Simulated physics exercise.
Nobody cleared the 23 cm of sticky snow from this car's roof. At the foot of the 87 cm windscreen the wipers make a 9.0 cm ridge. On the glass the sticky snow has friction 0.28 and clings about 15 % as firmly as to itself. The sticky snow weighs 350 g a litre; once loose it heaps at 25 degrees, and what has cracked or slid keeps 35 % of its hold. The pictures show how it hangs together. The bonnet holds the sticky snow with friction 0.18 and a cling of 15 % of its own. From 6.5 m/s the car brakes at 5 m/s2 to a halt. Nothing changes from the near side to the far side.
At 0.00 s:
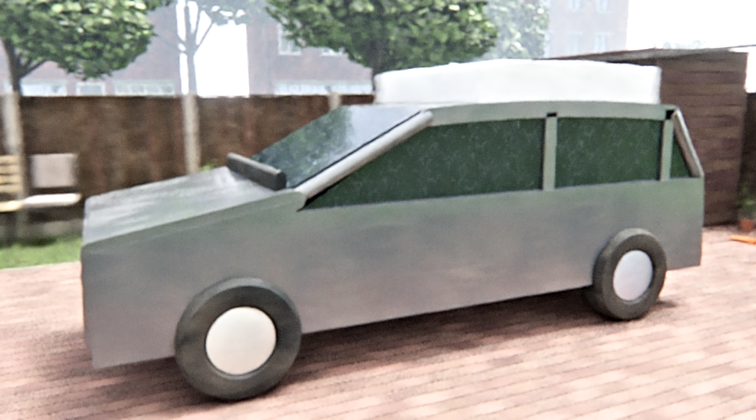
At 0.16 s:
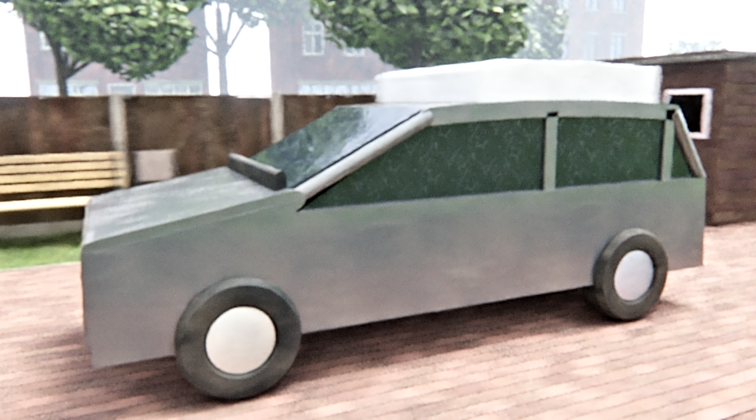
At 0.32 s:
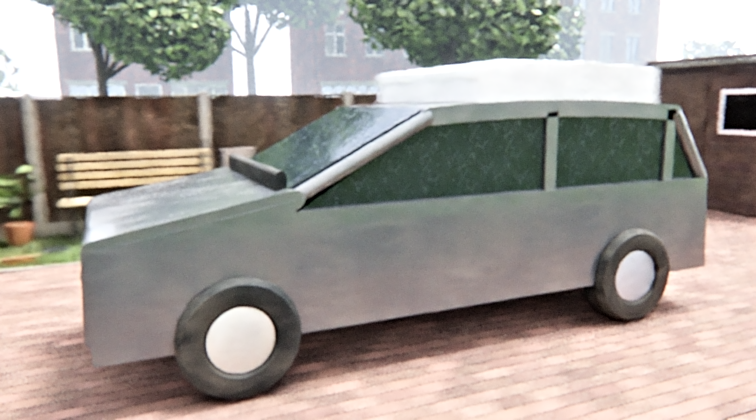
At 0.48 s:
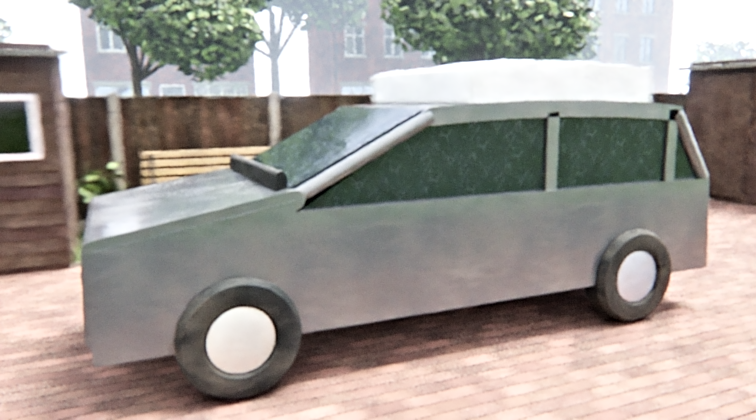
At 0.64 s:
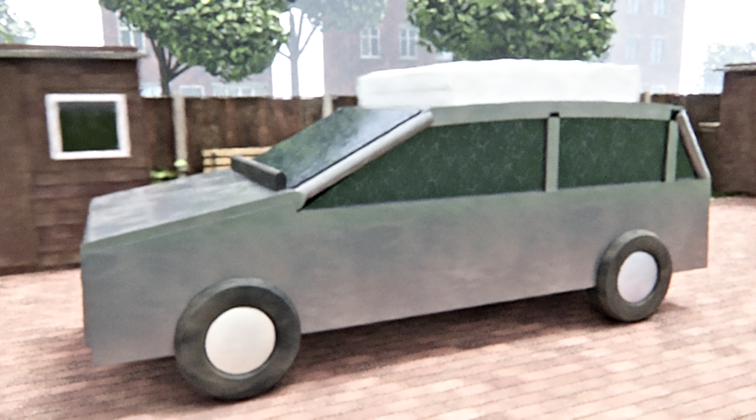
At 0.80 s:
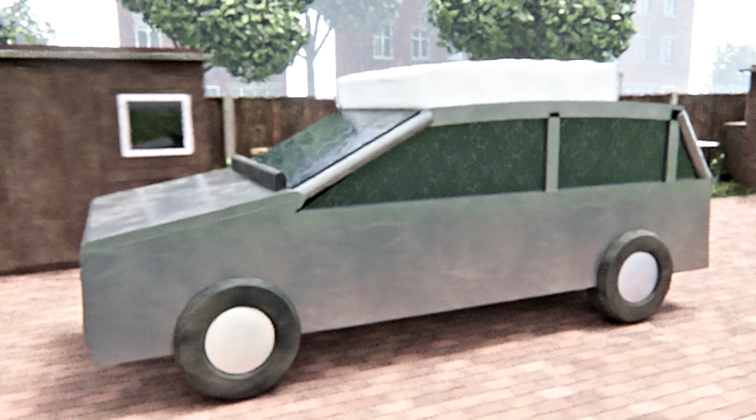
A brick-paved yard with a wooden fence, trees and hazy brick buildings behind is seen from the side of a car. The grey car faces left, with dark green side windows, pale-centred wheels and a thick white slab of snow on its roof. The camera keeps pace as the car travels left and slows, a bench and brown sheds passing rightward, while the snow slides forward in one piece, slightly past the windscreen's top.
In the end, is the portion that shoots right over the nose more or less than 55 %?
It comes out more than 55 %.
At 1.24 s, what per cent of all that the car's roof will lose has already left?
Some 70 per cent.
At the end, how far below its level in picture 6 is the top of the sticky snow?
Some 55 cm.
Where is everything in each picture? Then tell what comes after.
The first frame shows leading edge of the sticky snow at (480, 75).
The second frame shows leading edge of the sticky snow at (480, 75).
The third frame shows leading edge of the sticky snow at (478, 75), its middle shifted 1.5 cm.
The fourth frame shows leading edge of the sticky snow at (470, 75), its middle shifted 7.3 cm.
The fifth frame shows leading edge of the sticky snow at (451, 77), its middle shifted 19 cm.
The sixth frame shows leading edge of the sticky snow at (421, 79), its middle shifted 37 cm, 3 % of it past the top of the windscreen, in one piece.
After 1.24 s, 33 % of the snow is on the roof, 56 % on the glass, 11 % on the bonnet and none has gone off the nose.
After 1.76 s, none of the snow is on the roof, 5 % on the glass, 81 % on the bonnet and 15 % has gone off the nose.
After 2.28 s, none of the snow is on the roof, 4 % on the glass, 19 % on the bonnet and 77 % has gone off the nose.
After 2.80 s, none of the snow is on the roof, 4 % on the glass, 6 % on the bonnet and 89 % has gone off the nose.
After 2.90 s, at the end, none of the snow is on the roof, 4 % on the glass, 6 % on the bonnet and 89 % has gone off the nose.
